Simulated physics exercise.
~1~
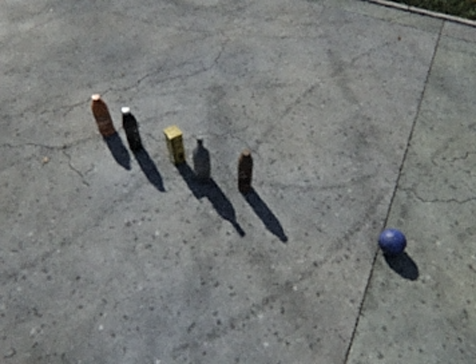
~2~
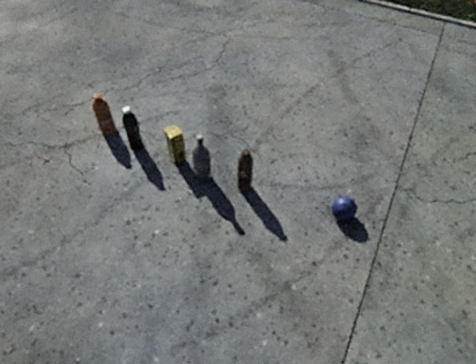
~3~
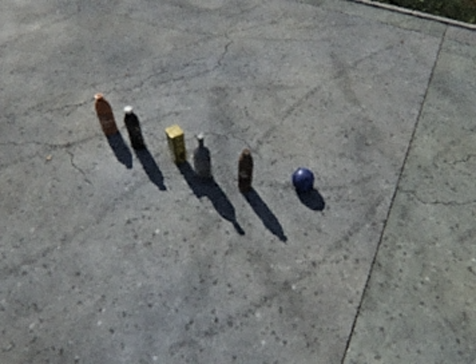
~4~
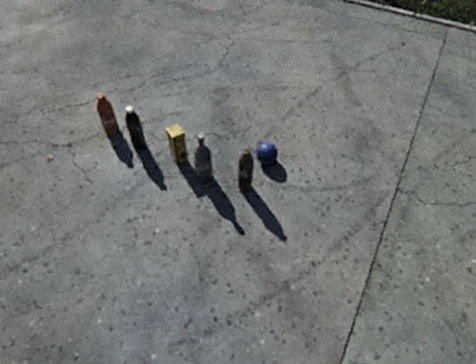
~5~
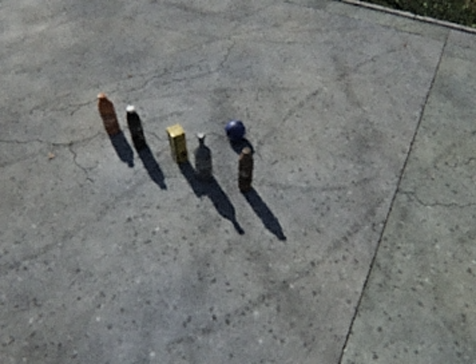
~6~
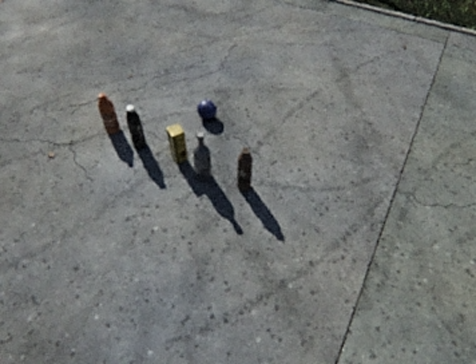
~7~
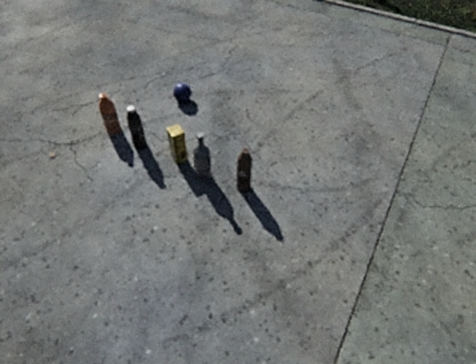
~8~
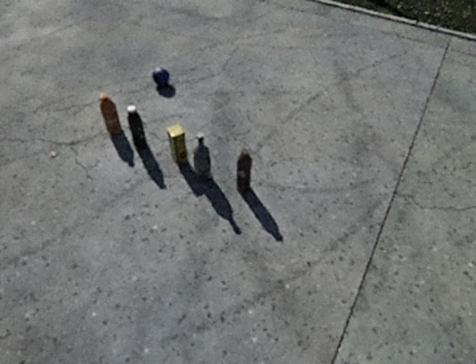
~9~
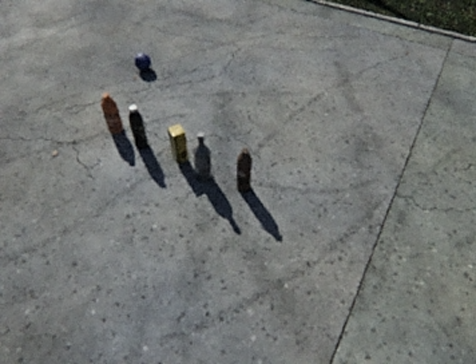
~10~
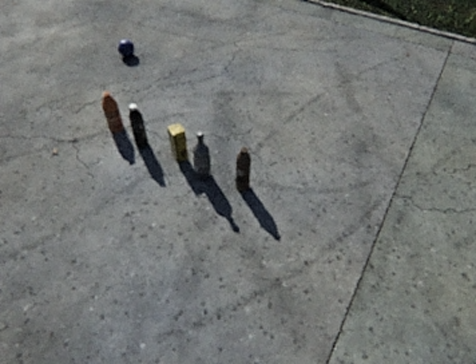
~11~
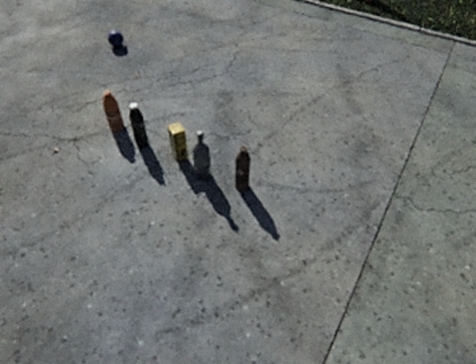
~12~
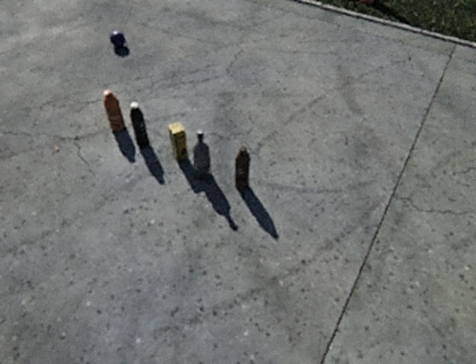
The clip opens on sunlit, cracked pavement, where an orange bottle, a black bottle, a yellow carton, a grey bottle and a brown bottle stand in a loose diagonal row, with a blue ball to their right. The ball rolls left and away, approaching the brown bottle. It passes just behind that bottle, then travels behind the grey bottle and the carton without knocking anything over. Continuing toward the upper left, it rolls beyond the black and orange bottles and gradually slows. Finally, the ball rests behind the row at the upper left, and all five items remain upright.
